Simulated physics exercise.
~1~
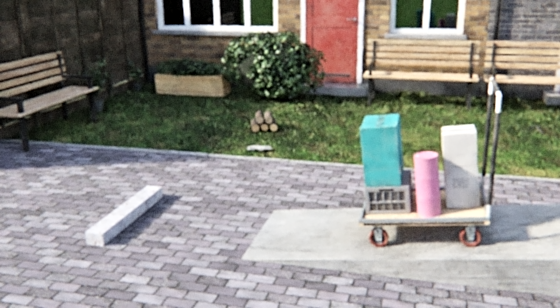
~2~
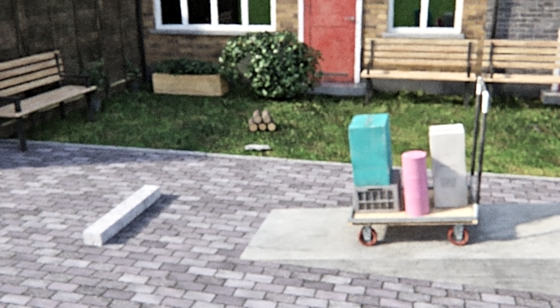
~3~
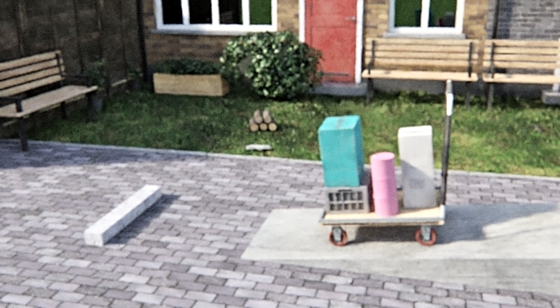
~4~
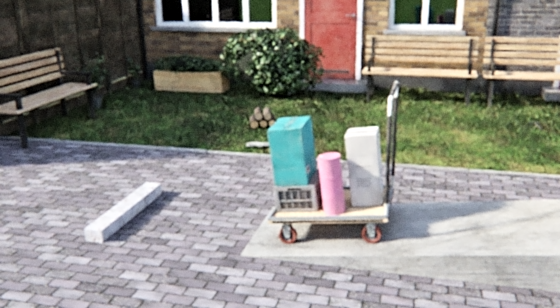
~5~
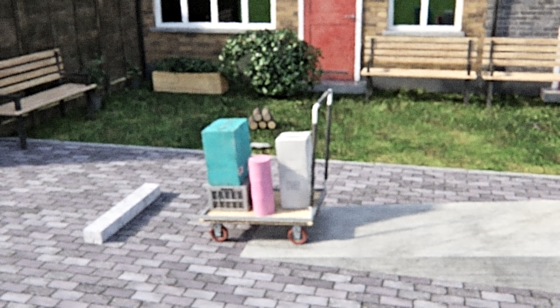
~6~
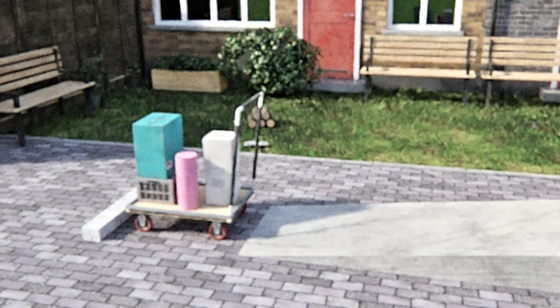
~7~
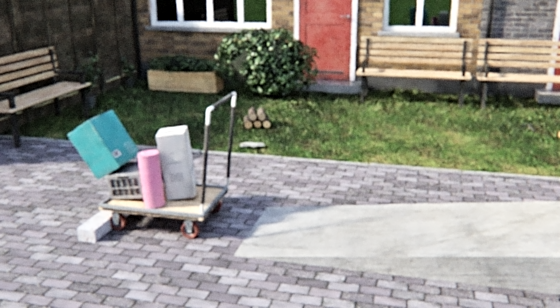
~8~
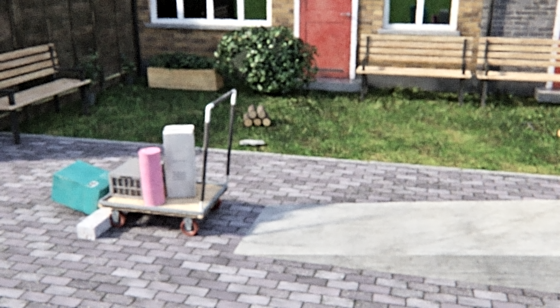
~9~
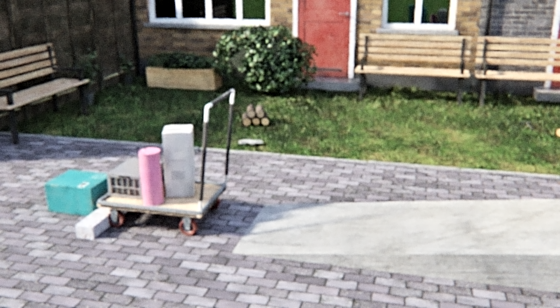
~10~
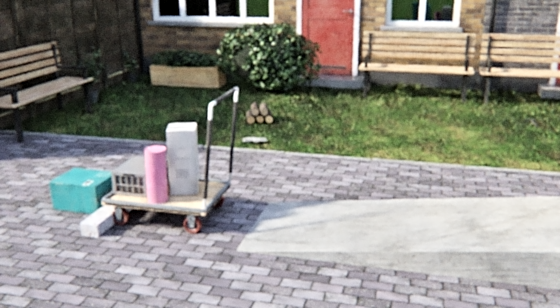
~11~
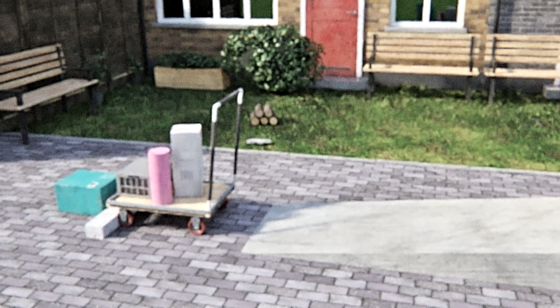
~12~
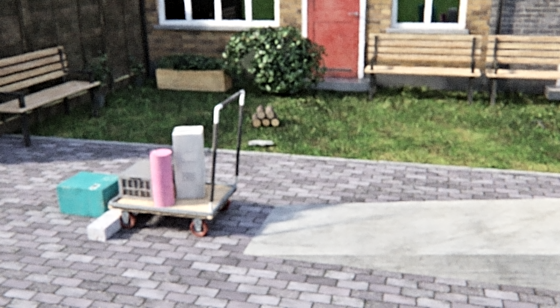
Loaded flat trolley rolling left across paving, hitting a white kerb and tipping its turquoise box off, the other items staying aboard.
